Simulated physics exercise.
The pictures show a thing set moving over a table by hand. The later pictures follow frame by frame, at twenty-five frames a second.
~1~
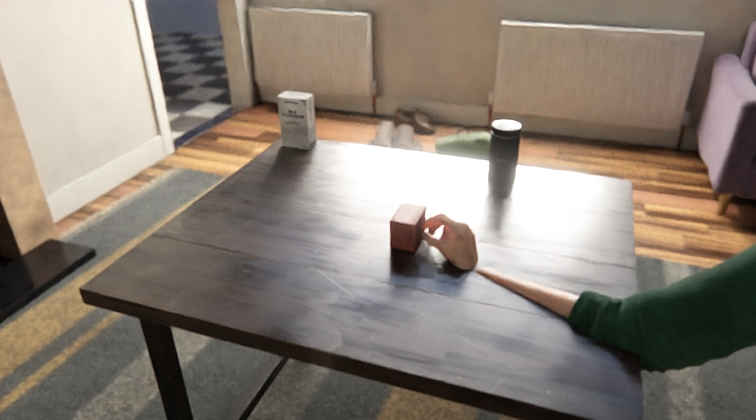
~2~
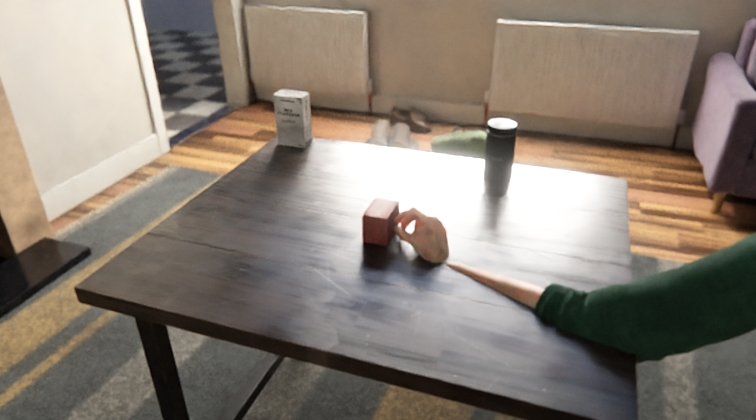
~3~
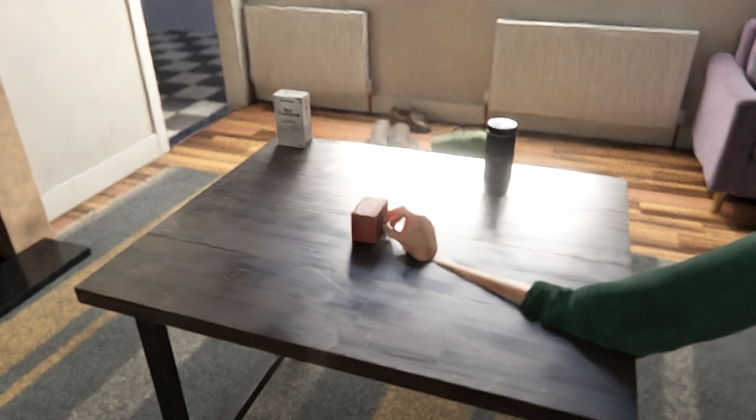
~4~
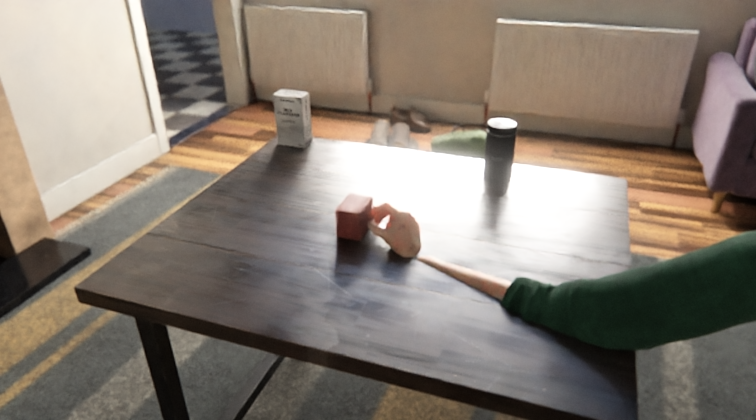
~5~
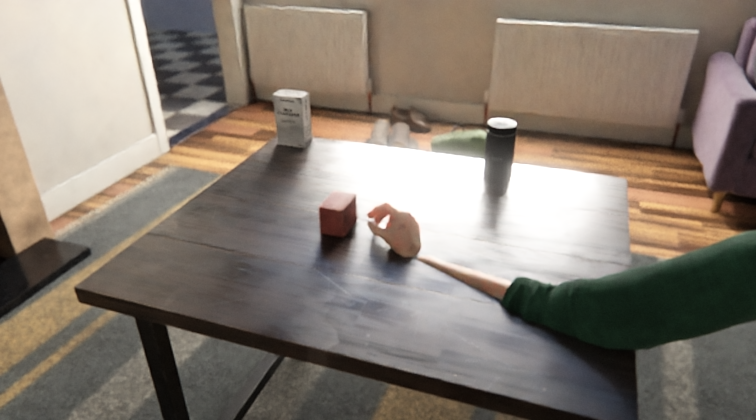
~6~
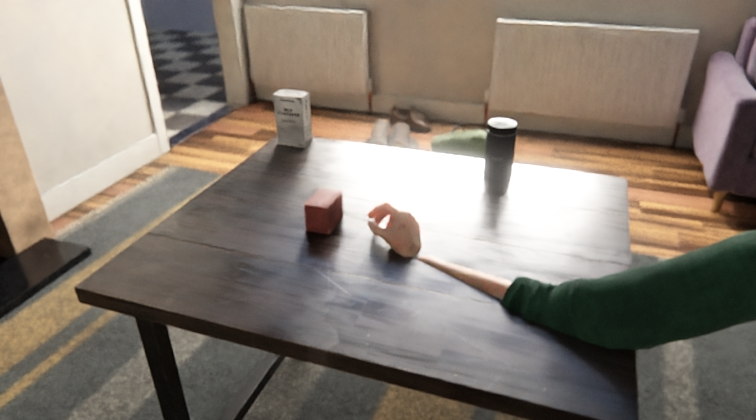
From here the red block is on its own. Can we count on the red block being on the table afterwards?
The red block remains on top.
Then, 0.10 s after the last picture, red block slid well along near (295, 206).
Then, 0.20 s after the last picture, red block slid well along near (274, 202).
Then, 0.30 s after the last picture, red block slid well along near (263, 200).
At rest, moved from the start, red block. Seen from the same camera at the end, red block near (259, 200).
